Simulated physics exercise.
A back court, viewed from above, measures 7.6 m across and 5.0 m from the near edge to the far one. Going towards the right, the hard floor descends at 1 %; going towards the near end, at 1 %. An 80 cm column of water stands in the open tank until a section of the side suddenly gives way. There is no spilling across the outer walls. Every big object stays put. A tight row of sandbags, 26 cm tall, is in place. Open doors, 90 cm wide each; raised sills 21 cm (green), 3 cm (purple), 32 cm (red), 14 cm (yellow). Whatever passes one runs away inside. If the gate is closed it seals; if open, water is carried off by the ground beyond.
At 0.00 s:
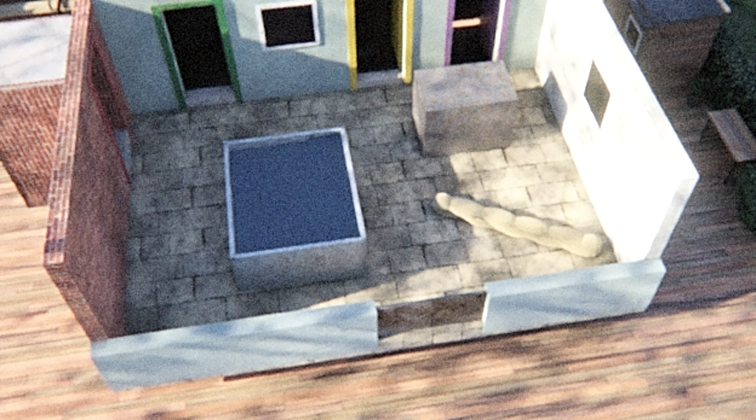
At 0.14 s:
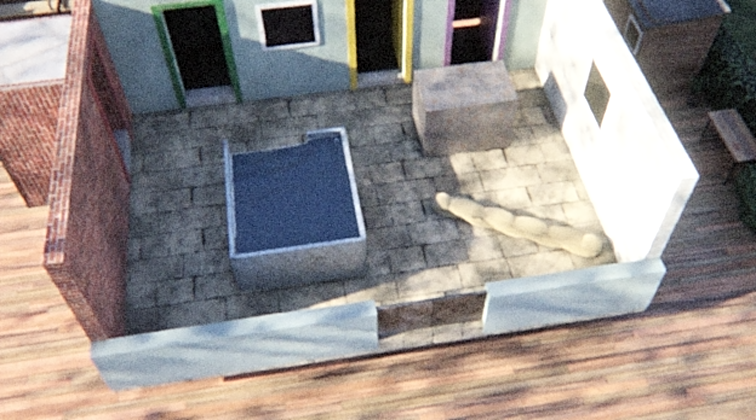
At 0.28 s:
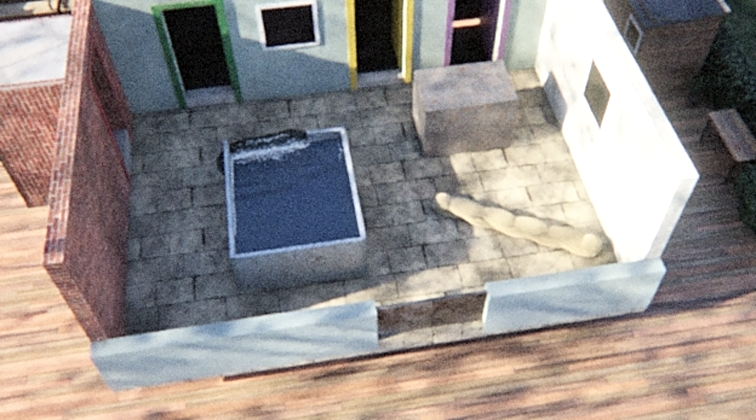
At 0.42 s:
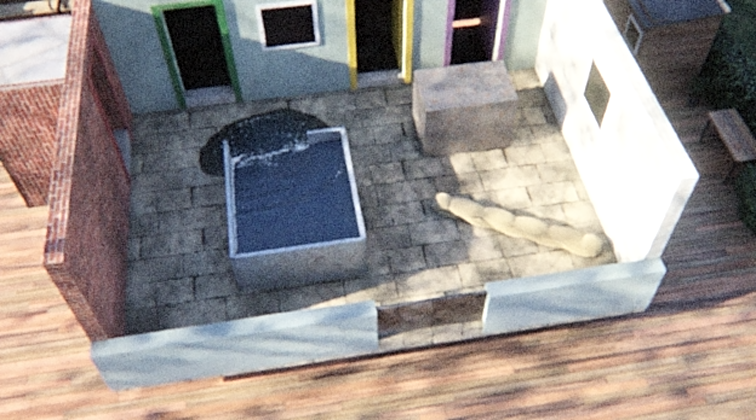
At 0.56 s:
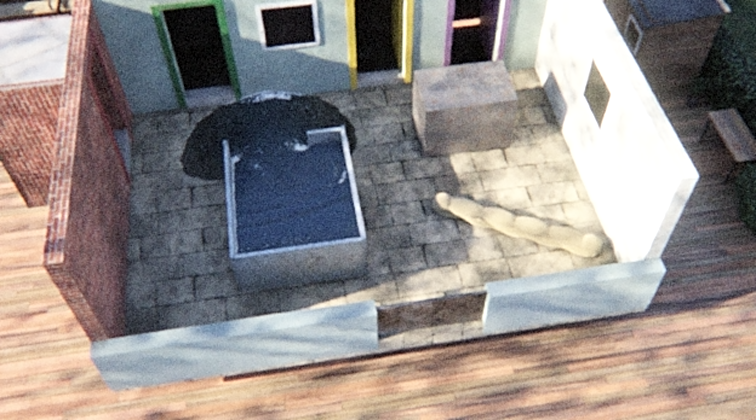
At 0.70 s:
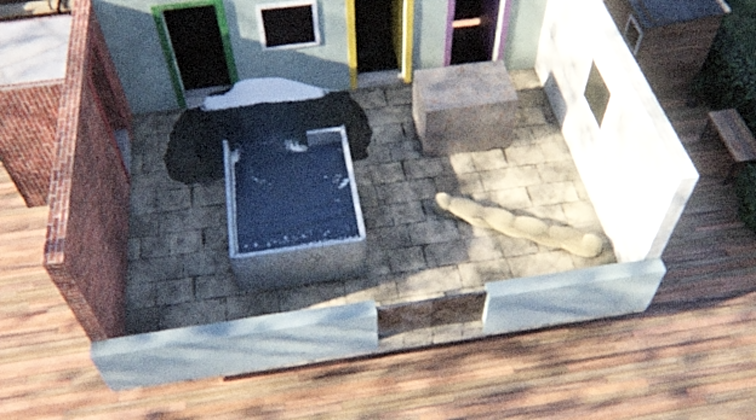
Dark water pouring from the far side of an open tank and spreading across the paving of a walled back court.
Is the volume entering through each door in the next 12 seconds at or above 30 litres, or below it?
Green door: At or above, purple door: At or above, red door: Below, yellow door: Below.
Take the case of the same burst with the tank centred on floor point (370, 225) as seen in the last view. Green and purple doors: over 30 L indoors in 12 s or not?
For the green door, the amount is acceptable; for the purple door, the amount is too high.
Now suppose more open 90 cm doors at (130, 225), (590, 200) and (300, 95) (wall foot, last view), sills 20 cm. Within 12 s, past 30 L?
Result in order - not enough, not enough, more than that.
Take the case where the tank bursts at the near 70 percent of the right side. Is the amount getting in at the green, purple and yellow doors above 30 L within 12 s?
Door green stays within, door purple goes beyond, door yellow stays within.
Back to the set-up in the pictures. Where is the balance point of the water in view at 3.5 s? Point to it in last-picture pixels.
Its balance point sits around (296, 177).
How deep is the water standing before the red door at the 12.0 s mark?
About 4.5 cm deep.
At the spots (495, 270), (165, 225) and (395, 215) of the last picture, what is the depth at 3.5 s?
Roughly 0, 7, 3 cm.
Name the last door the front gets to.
Result: Purple door.
After 1.4 s water covers 20 % of the floor and is deepest (48 cm) near (263, 106); green door 39 cm at the sill, 28 L in, purple door not reached, red door 2 cm at the sill, 0 L in, yellow door 12 cm at the sill, 0 L in.
After 2.2 s water covers 30 % of the floor and is deepest (47 cm) near (143, 120); green door 36 cm at the sill, 98 L in, purple door 5 cm at the sill, 0 L in, red door 23 cm at the sill, 0 L in, yellow door 12 cm at the sill, 0 L in.
After 3.5 s water covers 60 % of the floor and is deepest (32 cm) near (539, 80); green door 22 cm at the sill, 139 L in, purple door 4 cm at the sill, 2 L in, red door 23 cm at the sill, 1 L in, yellow door 9 cm at the sill, 0 L in.
After 7.0 s water covers 95 % of the floor and is deepest (24 cm) near (554, 249); green door 11 cm at the sill, 142 L in, purple door 8 cm at the sill, 89 L in, red door 10 cm at the sill, 1 L in, yellow door 5 cm at the sill, 0 L in.
After 12.0 s water covers 95 % of the floor and is deepest (18 cm) near (628, 289); green door 5 cm at the sill, 142 L in, purple door 5 cm at the sill, 127 L in, red door 5 cm at the sill, 1 L in, yellow door 3 cm at the sill, 0 L in.
